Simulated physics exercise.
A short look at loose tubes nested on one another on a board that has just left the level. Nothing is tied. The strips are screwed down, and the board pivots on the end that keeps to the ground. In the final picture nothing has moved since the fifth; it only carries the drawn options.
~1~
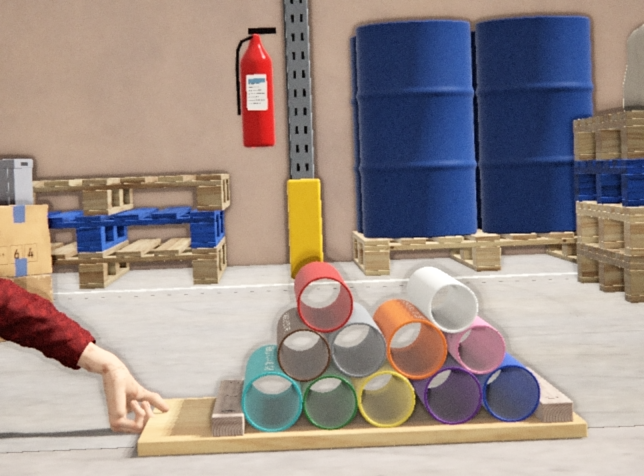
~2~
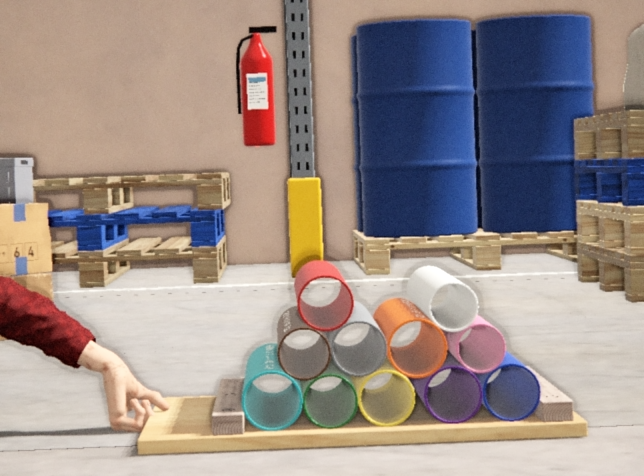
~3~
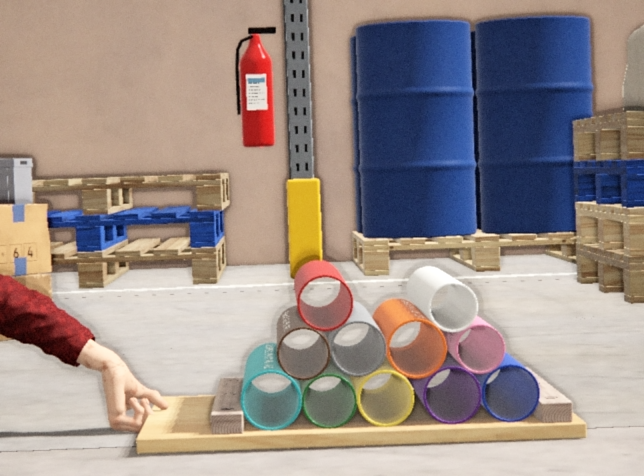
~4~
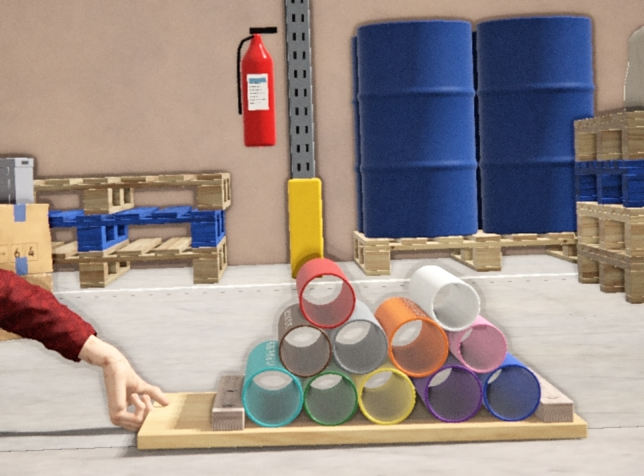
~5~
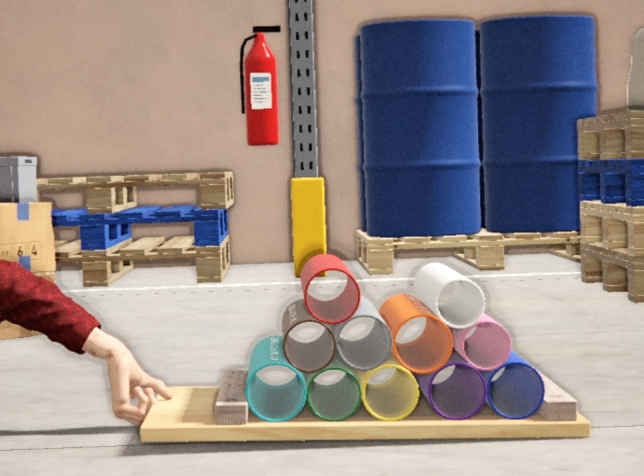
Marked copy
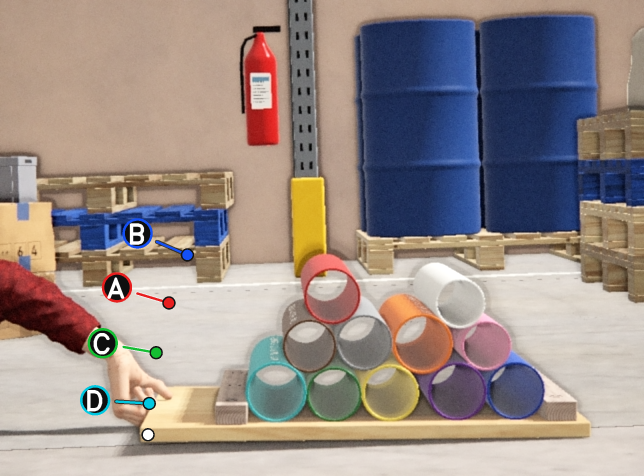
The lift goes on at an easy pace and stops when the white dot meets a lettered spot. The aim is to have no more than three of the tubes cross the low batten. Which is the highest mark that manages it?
The highest mark that will do is B.
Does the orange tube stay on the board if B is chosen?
Yes.
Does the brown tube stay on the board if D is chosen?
Yes, with D.
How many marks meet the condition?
The number is four.
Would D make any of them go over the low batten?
No.
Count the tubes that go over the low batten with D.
It comes to none.
On the copy, A at (169, 303); B at (187, 255); C at (156, 353); D at (149, 404); the white dot at (148, 435).
On B. First, board at 16°.
Then, board at 25°.
Finally, board at 25°, one over the low batten (white).
By contrast, A none over the low batten; C none over the low batten; D none over the low batten.
